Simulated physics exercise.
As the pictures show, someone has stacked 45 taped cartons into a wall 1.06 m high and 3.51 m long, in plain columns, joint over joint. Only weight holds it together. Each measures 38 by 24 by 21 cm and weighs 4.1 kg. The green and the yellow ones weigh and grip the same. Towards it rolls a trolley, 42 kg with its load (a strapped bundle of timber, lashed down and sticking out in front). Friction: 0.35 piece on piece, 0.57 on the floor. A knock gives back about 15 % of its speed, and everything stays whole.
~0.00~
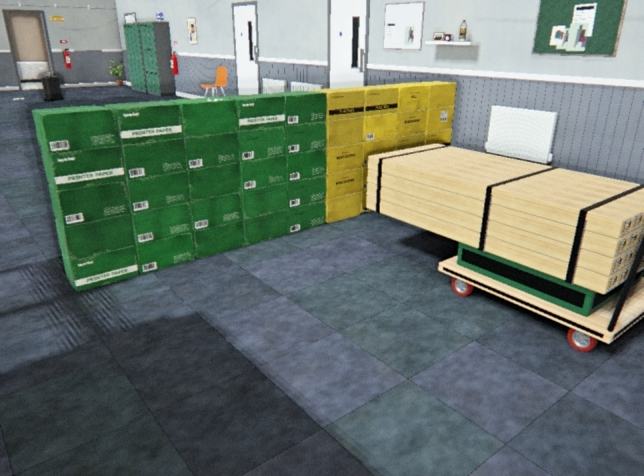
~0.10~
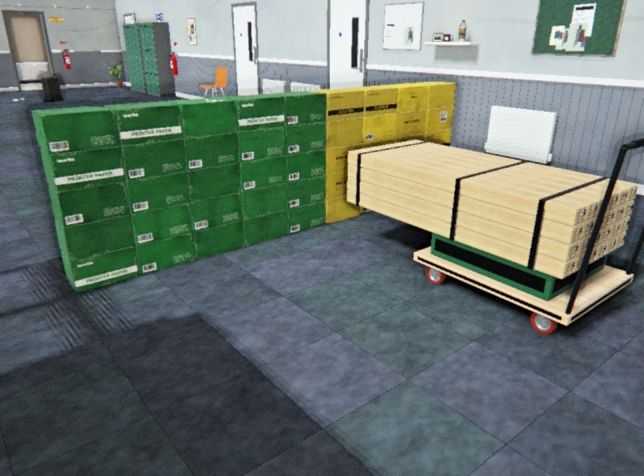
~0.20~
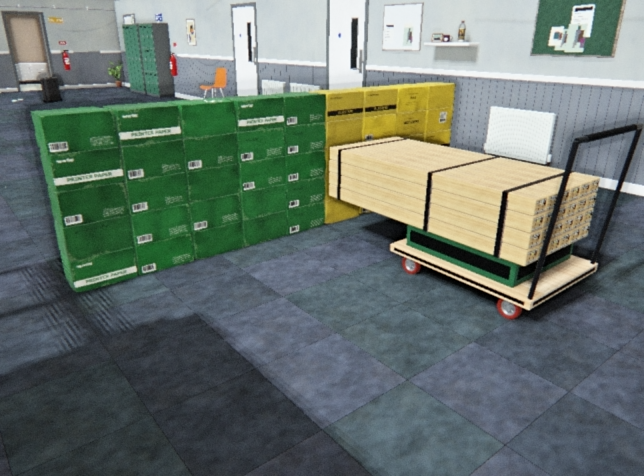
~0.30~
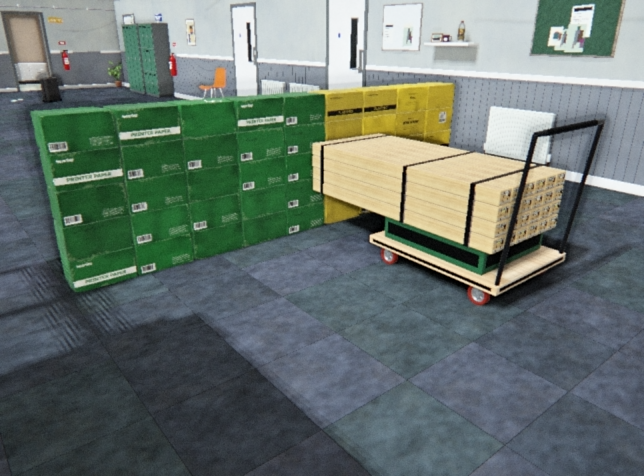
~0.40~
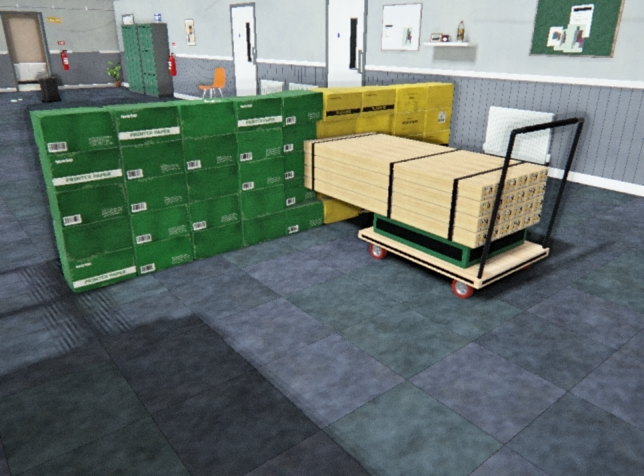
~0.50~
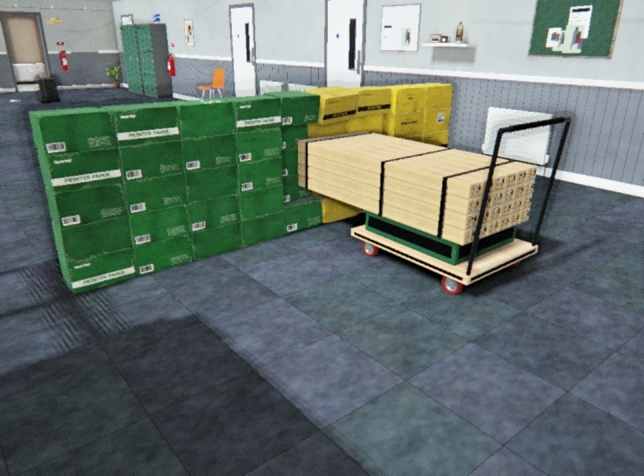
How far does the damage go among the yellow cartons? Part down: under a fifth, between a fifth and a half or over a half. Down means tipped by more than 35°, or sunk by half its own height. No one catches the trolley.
Ending down: From a fifth to a half.
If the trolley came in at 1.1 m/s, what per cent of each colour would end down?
Then yellow 0, green 0 per cent.
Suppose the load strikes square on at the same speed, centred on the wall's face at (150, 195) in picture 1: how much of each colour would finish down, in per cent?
Then yellow 0, green 50 per cent.
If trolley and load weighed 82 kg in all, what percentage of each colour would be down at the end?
In that case yellow 40, green 20 per cent.
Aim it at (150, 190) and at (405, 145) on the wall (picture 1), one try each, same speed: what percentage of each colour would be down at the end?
Yellow 0 then 60, green 50 then 0 per cent.
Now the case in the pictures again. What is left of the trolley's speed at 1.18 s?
Roughly 0.3 m/s.
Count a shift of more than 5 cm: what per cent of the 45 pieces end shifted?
It is 25 per cent.
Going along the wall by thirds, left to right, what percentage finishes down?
In per cent: Left 0, middle 50, right 30.
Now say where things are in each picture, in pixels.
In the first picture (places mark the middle of the side facing us), load (373, 174) 62 cm short of the wall; top yellow carton (414, 99); top green carton (151, 124); nothing disturbed.
The second picture shows load (353, 168) 42 cm short of the wall; top yellow carton (414, 99).
The third picture shows load (334, 164) 23 cm short of the wall; top yellow carton (413, 99).
The fourth picture shows load (317, 159) 29 mm short of the wall; top yellow carton (413, 100).
The fifth picture shows load (308, 156) 8 cm into the wall's line; top yellow carton (412, 100); steepest lean 5°, the carton at (344, 106); 10 disturbed, none down.
The sixth picture shows load (302, 155) 15 cm into the wall's line; top yellow carton (411, 100); top green carton (148, 126); steepest lean 12°, the carton at (341, 109); 14 disturbed, none down.
After 0.66 s, load 21 cm past the wall's line, still rolling; none of the 20 yellow cartons down (0 of 45 in all colours); top yellow carton unmoved.
After 0.86 s, load 26 cm past the wall's line, still rolling; 7 of the 20 yellow cartons down (11 of 45 in all colours); top yellow carton unmoved.
After 1.18 s, load 31 cm past the wall's line, still rolling; 8 of the 20 yellow cartons down (12 of 45 in all colours); top yellow carton unmoved.
At rest (2.8 s), load 35 cm past the wall's line, stopped; 8 of the 20 yellow cartons down (12 of 45 in all colours); top yellow carton unmoved; top green carton unmoved. That is 40 per cent. As the last picture would show them, middles, top yellow carton near (401, 99), top green carton near (141, 123).
